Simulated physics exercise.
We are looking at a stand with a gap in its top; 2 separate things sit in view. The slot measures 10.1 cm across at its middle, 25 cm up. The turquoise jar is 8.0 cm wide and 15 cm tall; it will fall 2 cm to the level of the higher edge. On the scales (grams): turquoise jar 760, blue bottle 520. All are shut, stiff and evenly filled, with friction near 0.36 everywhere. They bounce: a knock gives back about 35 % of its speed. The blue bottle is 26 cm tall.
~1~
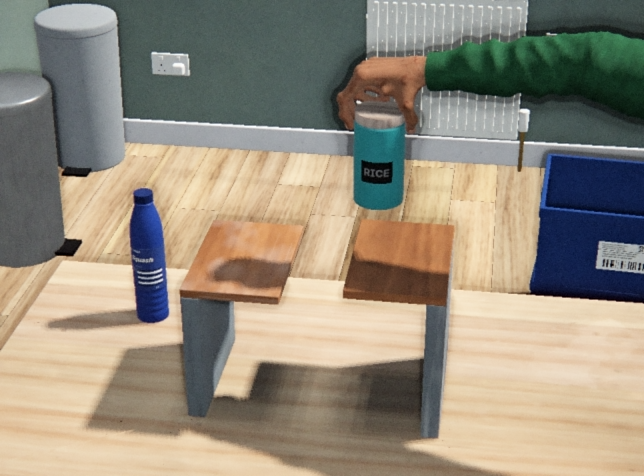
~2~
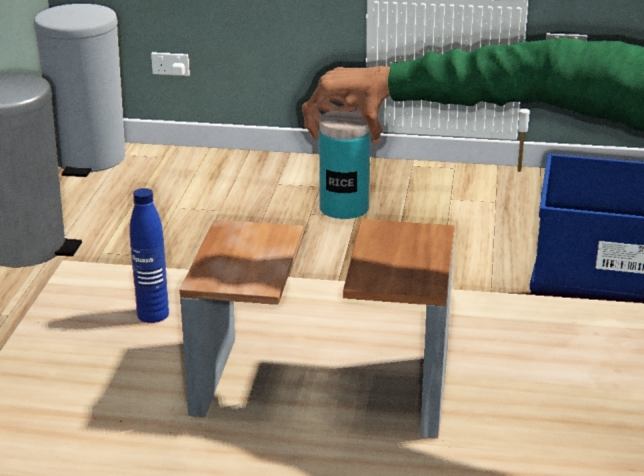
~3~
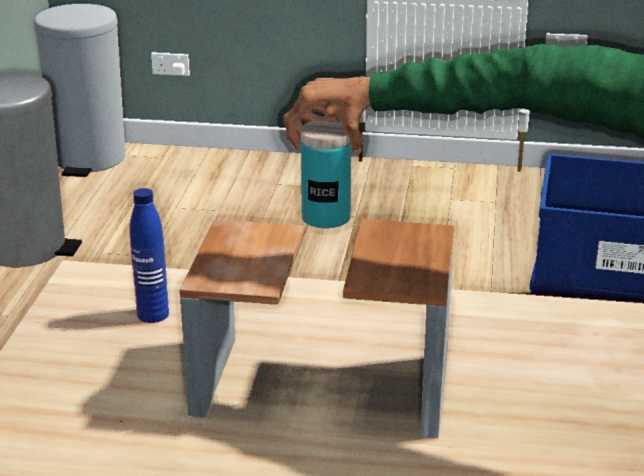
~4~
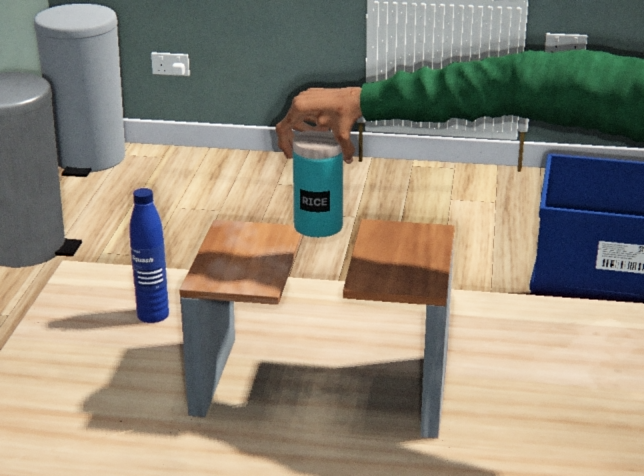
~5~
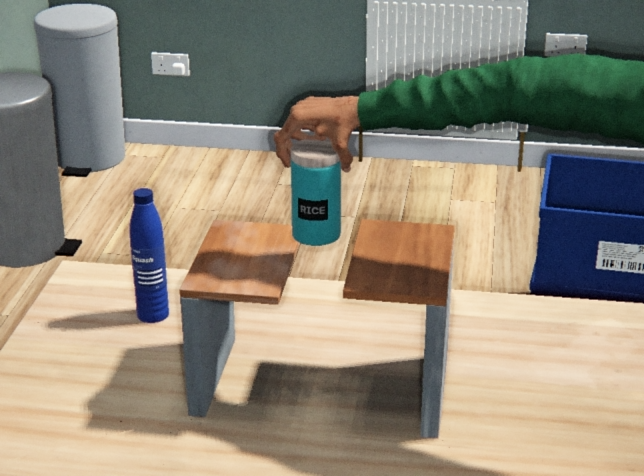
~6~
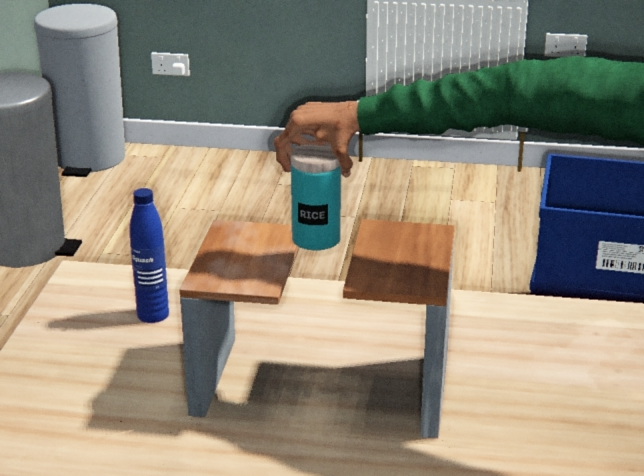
At the start, a hand in a green sleeve grips a turquoise jar labelled rice behind a gapped wooden-topped stand, with a blue bottle standing to the left. The hand carries the jar left and lowers it slightly, then slows, easing it down above the gap while the bottle stays still.
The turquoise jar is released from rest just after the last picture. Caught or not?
In the end the jar drops through.
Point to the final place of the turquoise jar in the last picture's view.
Near (317, 349).
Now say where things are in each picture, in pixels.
In the first frame, 13 cm still to go; turquoise jar (379, 155); blue bottle (148, 255).
In the second frame, 8 cm still to go; turquoise jar (345, 165); blue bottle (148, 255).
In the third frame, 4 cm still to go; turquoise jar (326, 174); blue bottle (148, 255).
In the fourth frame, 2 cm still to go; turquoise jar (318, 184); blue bottle (148, 255).
In the fifth frame, 1 cm still to go; turquoise jar (316, 192); blue bottle (148, 255).
The sixth frame shows poised above the slot; turquoise jar (316, 197); blue bottle (148, 255).
Then, 0.20 s on from there, turquoise jar moved 5 cm near (316, 224).
Then, 0.30 s on from there, turquoise jar moved 20 cm near (317, 302).
Then, 0.40 s on from there, turquoise jar moved 27 cm near (317, 336).
Then, 0.50 s on from there, turquoise jar moved 28 cm near (317, 343).
In the end, not toppled but over 4 cm from the start, turquoise jar; blue bottle under 4 cm from the start. At the end, from the last picture's camera, turquoise jar near (317, 349). The jar goes down the gap.
